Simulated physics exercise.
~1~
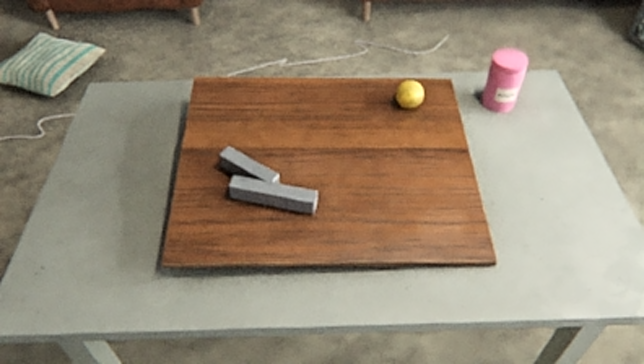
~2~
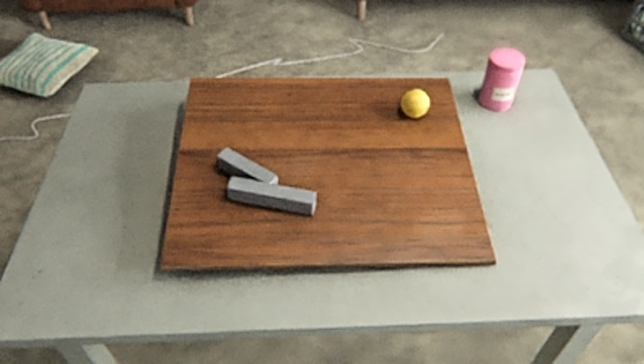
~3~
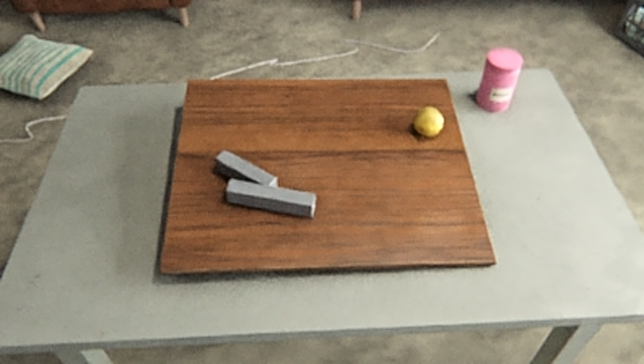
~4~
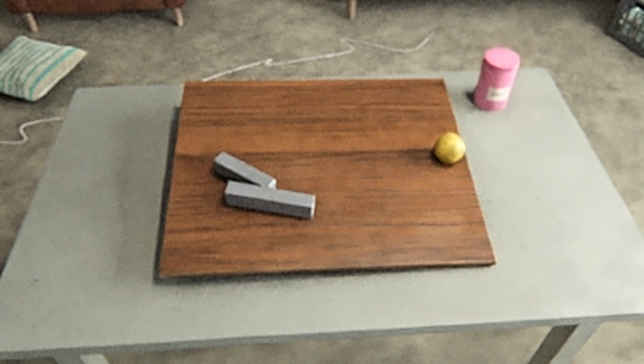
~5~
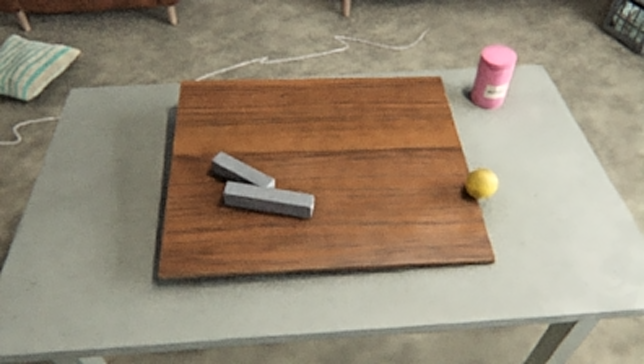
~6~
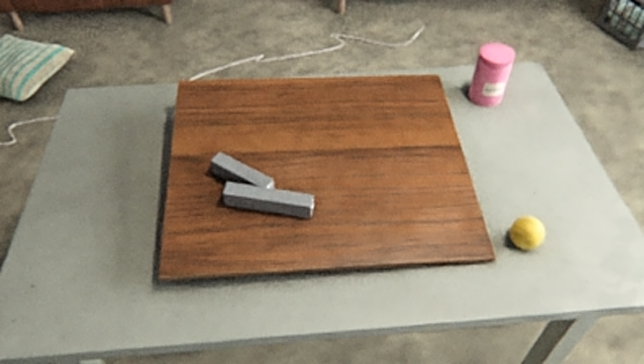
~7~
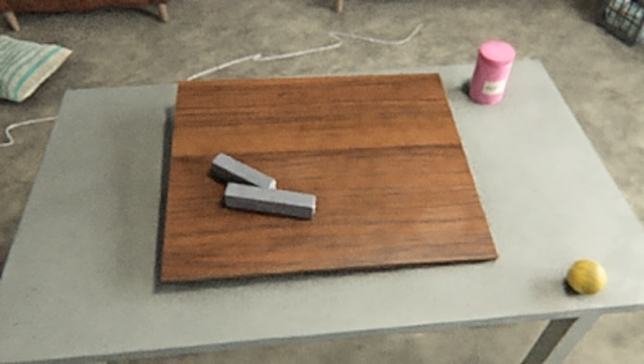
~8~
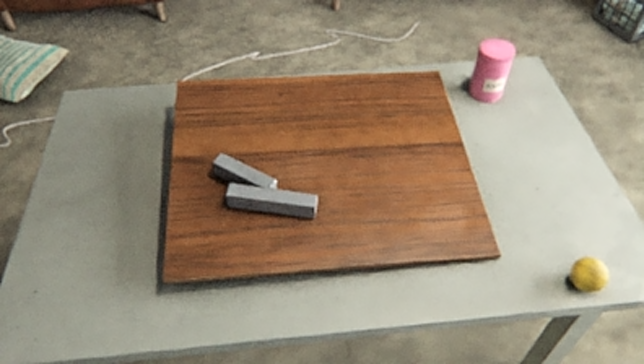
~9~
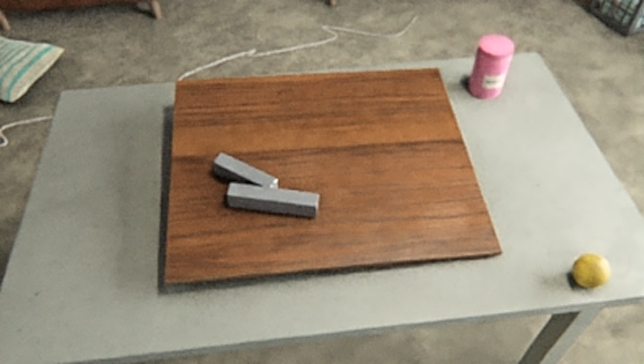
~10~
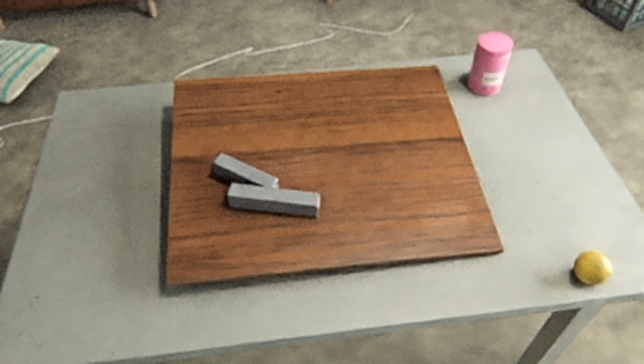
A yellow ball rolls down a wooden board, leaves its right edge, and stops on the table.
